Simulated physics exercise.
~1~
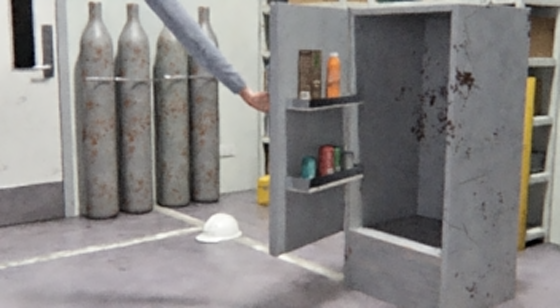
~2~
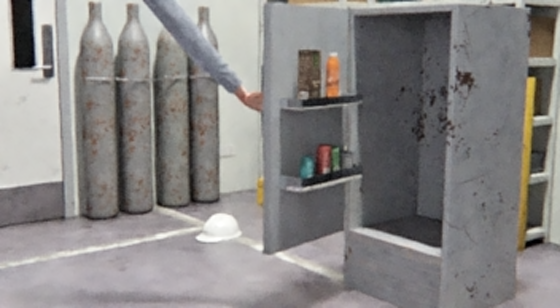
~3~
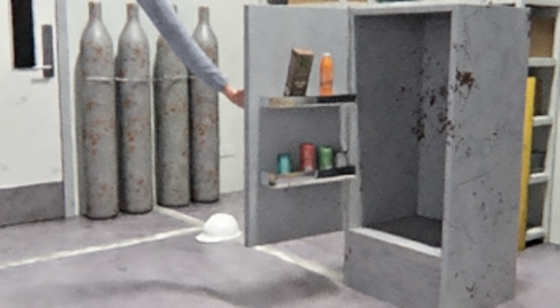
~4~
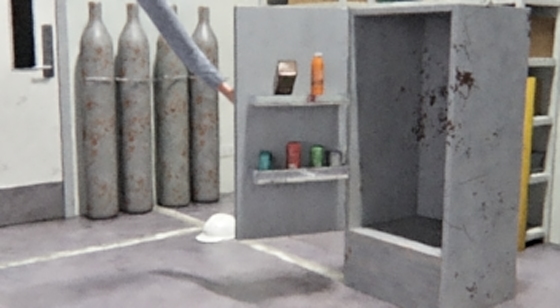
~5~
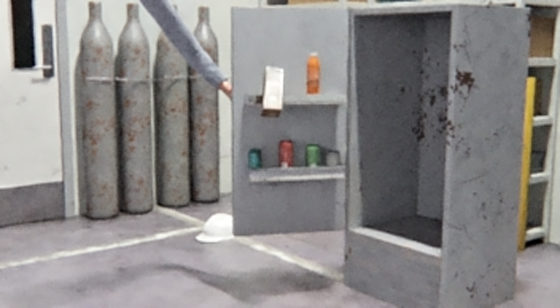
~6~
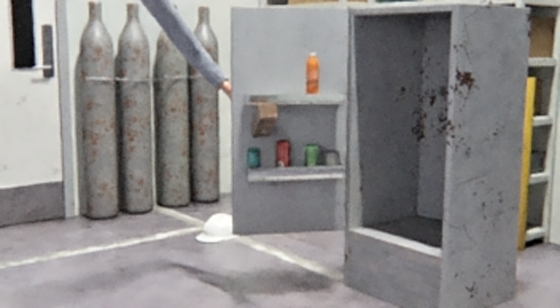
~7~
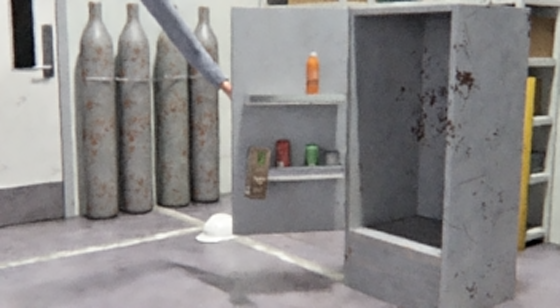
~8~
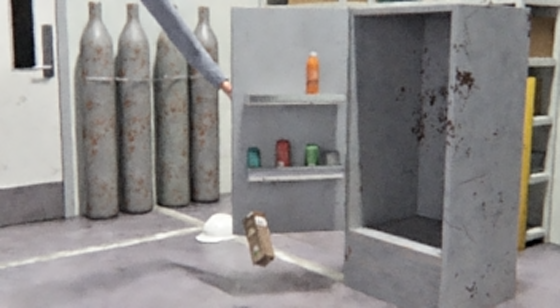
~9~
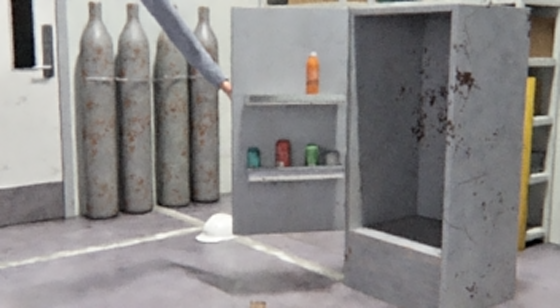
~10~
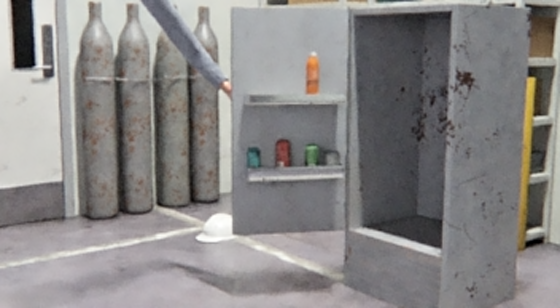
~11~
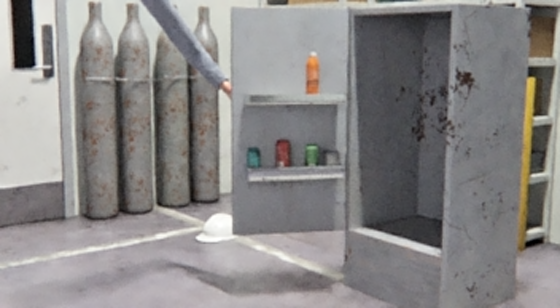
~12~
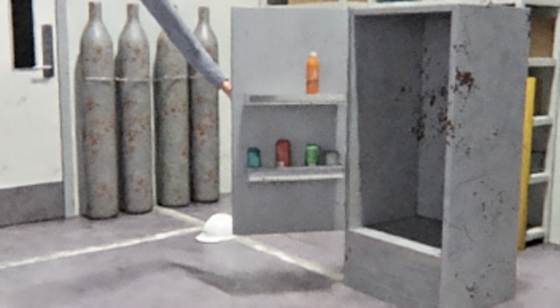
A cabinet door swings wider under a hand, and a brown carton tumbles off its rack.
